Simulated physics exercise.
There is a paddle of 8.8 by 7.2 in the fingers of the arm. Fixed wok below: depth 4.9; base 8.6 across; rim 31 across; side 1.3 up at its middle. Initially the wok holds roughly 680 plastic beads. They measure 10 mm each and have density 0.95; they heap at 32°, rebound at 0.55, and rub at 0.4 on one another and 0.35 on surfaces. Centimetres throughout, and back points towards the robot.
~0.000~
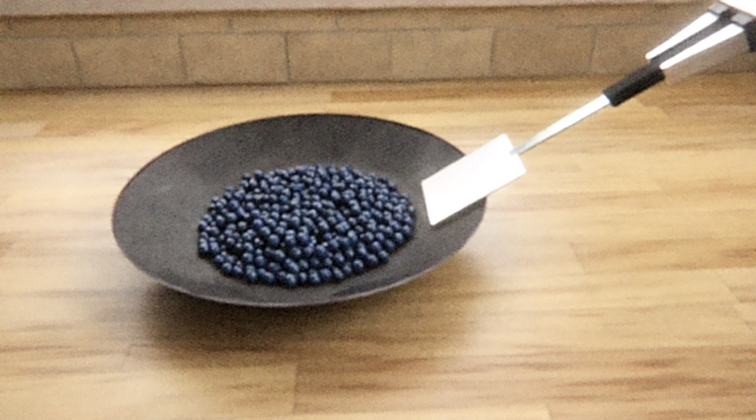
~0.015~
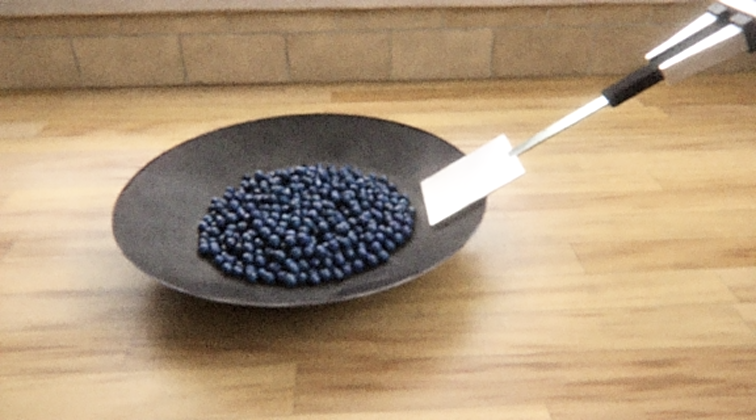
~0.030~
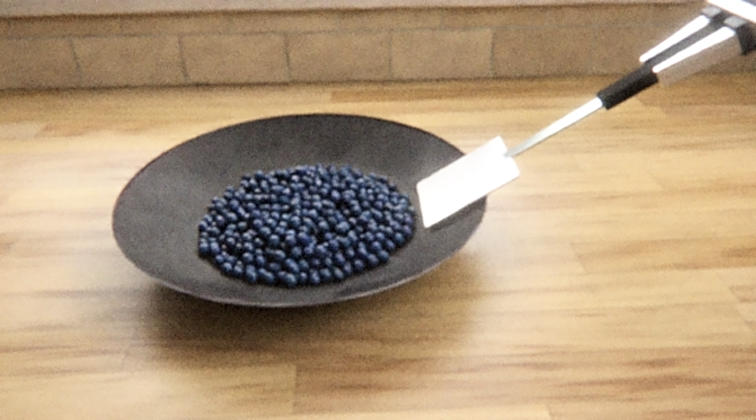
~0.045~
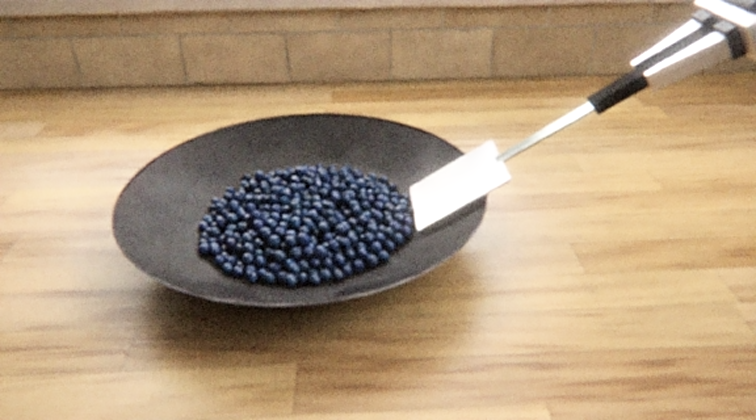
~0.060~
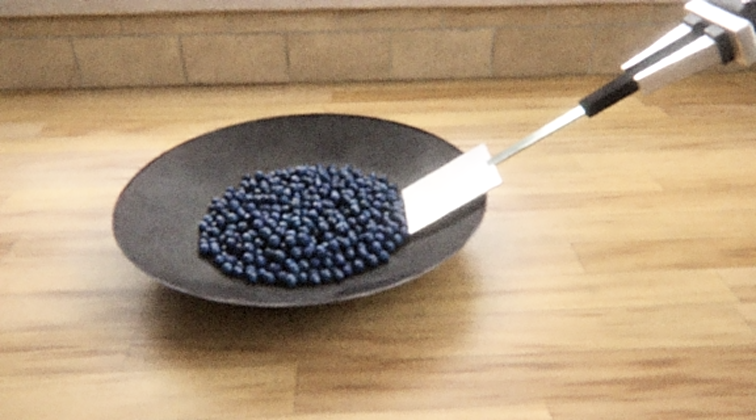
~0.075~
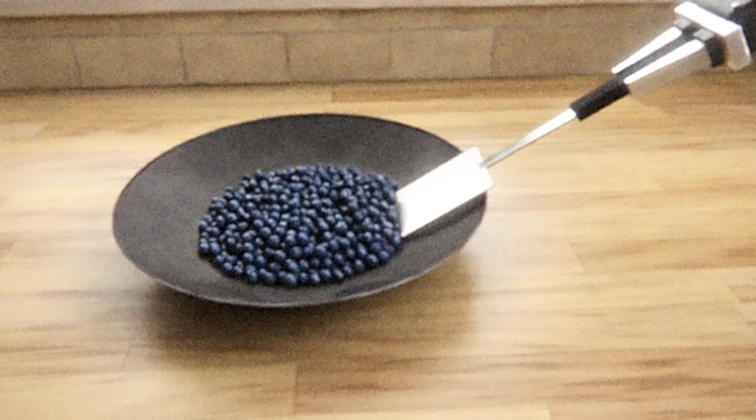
Robot arm holding a white paddle, sliding it slowly leftward inside a dark wok against a heap of dark blue beads.
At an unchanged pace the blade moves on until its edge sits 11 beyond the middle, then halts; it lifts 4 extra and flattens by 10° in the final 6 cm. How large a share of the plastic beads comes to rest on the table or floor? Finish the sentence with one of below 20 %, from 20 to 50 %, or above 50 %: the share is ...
The share is below 20 %.
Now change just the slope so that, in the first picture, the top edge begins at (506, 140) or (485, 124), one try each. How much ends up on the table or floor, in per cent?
First try around 10 percent, second around 10 percent.
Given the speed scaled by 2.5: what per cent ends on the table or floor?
Some 30 per cent.
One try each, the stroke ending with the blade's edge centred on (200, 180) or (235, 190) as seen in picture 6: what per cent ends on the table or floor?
First try about 0 percent, second about 0 percent.
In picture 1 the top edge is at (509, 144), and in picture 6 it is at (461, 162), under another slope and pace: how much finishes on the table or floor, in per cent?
Some 15 percent ends up on the table or floor.
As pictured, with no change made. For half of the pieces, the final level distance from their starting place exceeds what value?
Roughly 4 cm.
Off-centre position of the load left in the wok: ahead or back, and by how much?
I'd say close to 4.5 cm toward the front.
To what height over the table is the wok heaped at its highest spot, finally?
Height at rest: Roughly 5.5 cm.
By 0.23 s, sloping 33°, highest piece 4 above the table; 677 in the wok.
By 0.39 s, sloping 31°, highest piece 6 above the table; 677 in the wok.
By 0.66 s, sloping 23°, highest piece 6 above the table; 639 in the wok, 33 on the table or floor, 5 on the blade or in flight.
By 1.71 s, sloping 23°, highest piece 6 above the table; 639 in the wok, 38 on the table or floor.
Final count, 639 in the wok, 38 on the table or floor. That is 6 % on the table or floor.
